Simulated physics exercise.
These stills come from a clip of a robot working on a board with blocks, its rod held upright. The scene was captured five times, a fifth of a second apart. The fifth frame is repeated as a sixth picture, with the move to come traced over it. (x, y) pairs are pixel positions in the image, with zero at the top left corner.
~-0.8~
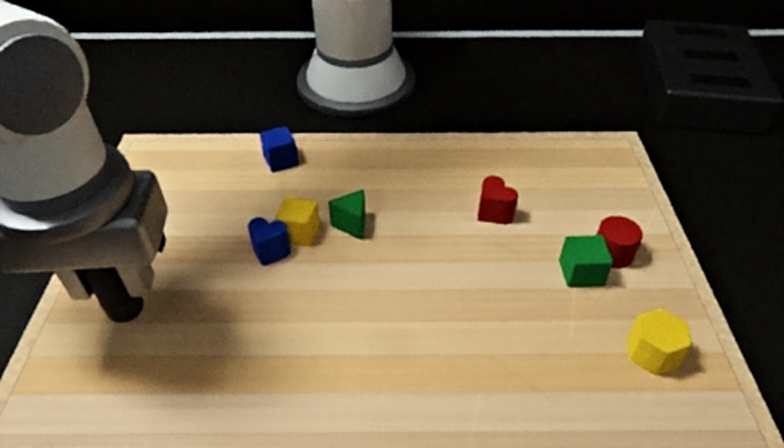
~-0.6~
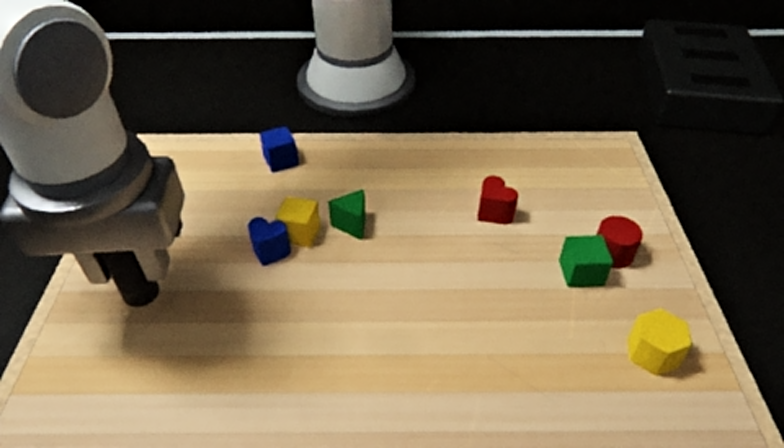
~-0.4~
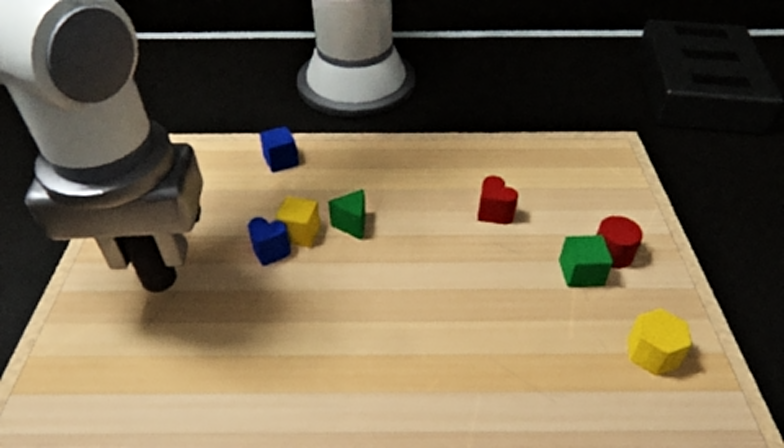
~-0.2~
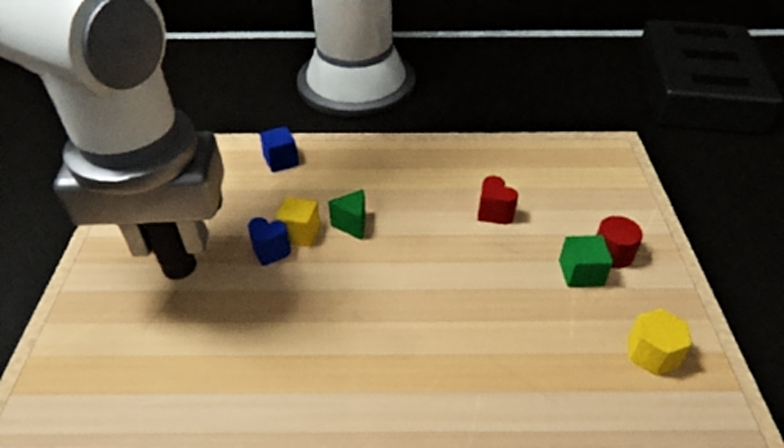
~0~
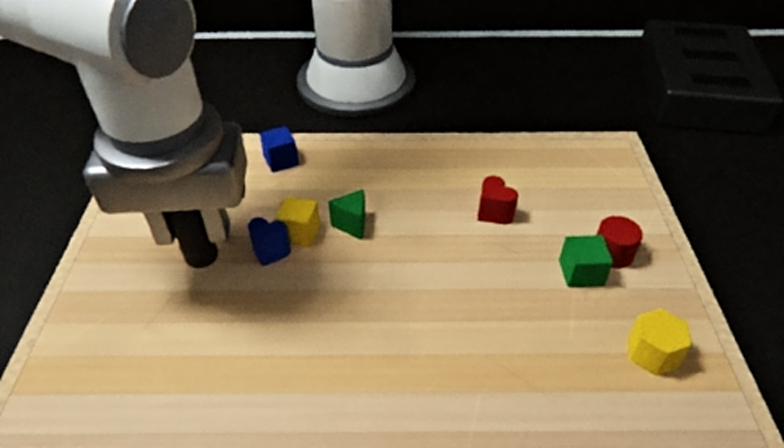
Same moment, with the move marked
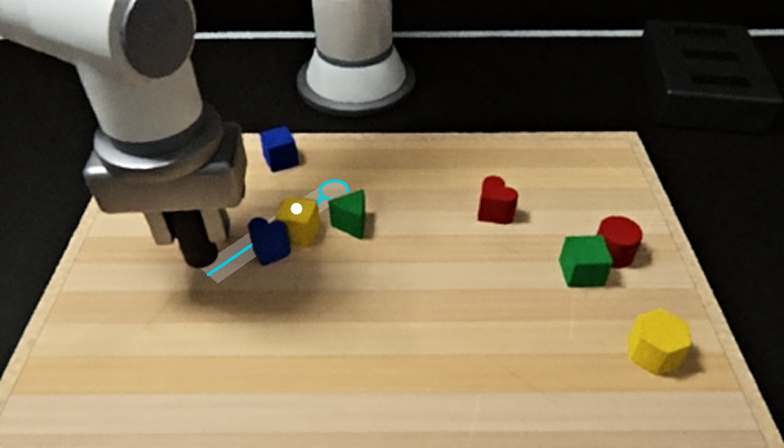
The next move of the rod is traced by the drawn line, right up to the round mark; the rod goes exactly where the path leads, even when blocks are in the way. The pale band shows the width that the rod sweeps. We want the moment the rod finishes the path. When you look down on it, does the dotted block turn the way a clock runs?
It seems so.
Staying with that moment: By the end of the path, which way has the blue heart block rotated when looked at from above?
Verdict: Clockwise.
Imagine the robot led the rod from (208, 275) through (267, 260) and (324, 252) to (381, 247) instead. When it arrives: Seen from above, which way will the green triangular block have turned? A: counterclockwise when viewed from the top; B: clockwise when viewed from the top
That would be B.
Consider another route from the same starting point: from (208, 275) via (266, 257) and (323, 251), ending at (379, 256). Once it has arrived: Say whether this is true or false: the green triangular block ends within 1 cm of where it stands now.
Answer: False.
The drawn path runs from (208, 275) to (334, 190); the dot is on the yellow square piece.
What follows on the original path. One third of the way, rod at (250, 225); blue heart block at (277, 224), turned 40° clockwise; yellow square piece at (306, 206).
Two thirds of the way, rod at (294, 197); blue heart block at (284, 224), turned 70° clockwise; yellow square piece at (320, 203); green triangular block at (361, 202).
At the end, rod at (332, 172); blue heart block at (284, 224), turned 70° clockwise; blue square piece not moved; yellow square piece at (324, 200), turned 25° clockwise; green triangular block at (363, 203).
